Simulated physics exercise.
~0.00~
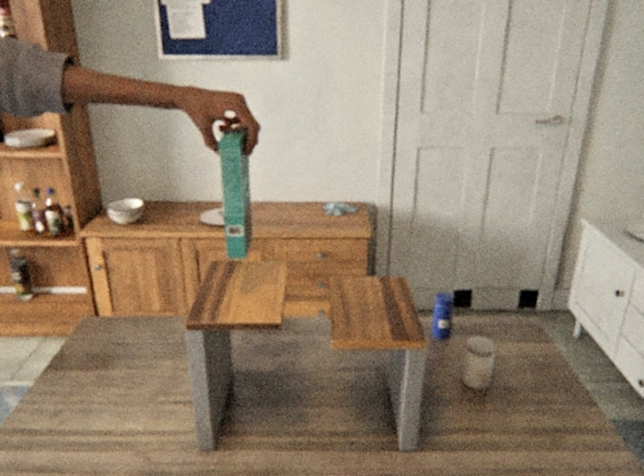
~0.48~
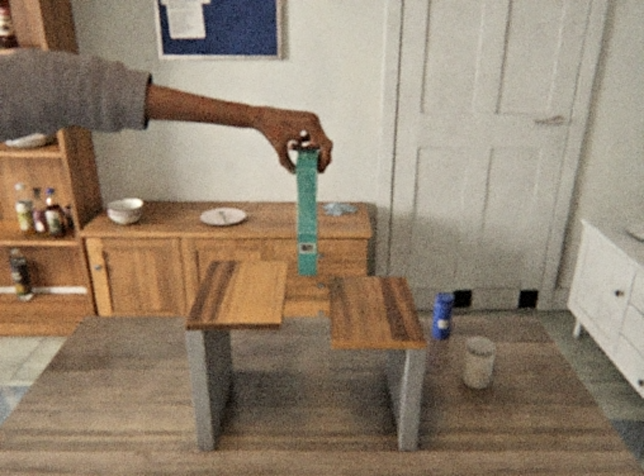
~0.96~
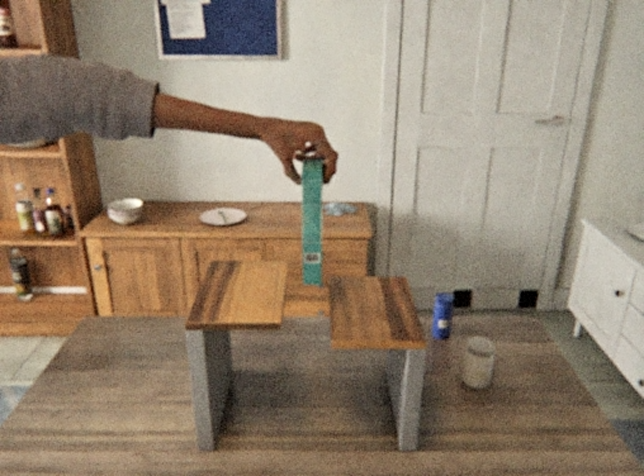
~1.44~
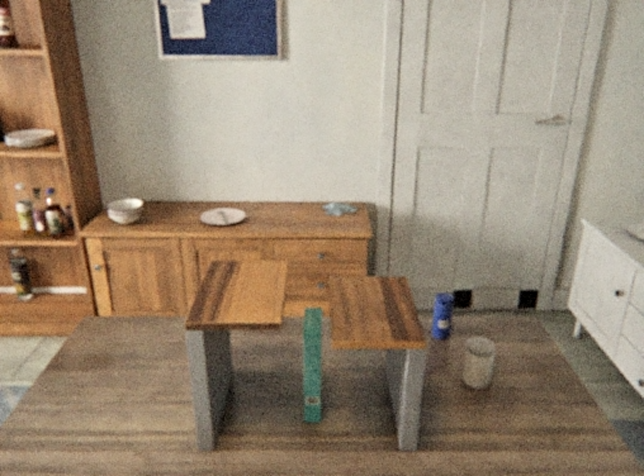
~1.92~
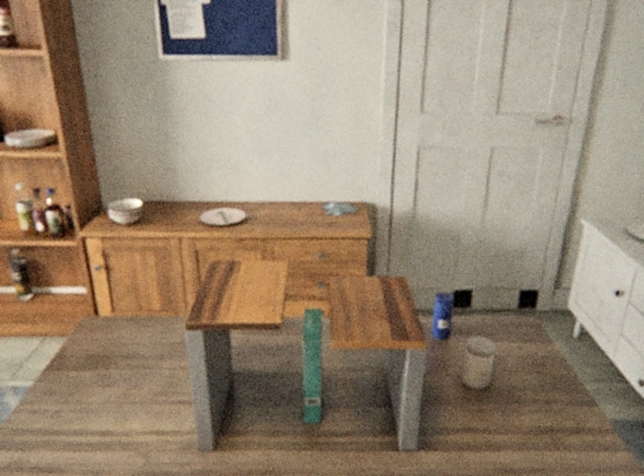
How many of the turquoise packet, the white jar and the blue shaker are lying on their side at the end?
None of them are lying down; the turquoise packet, the white jar and the blue shaker all end upright.
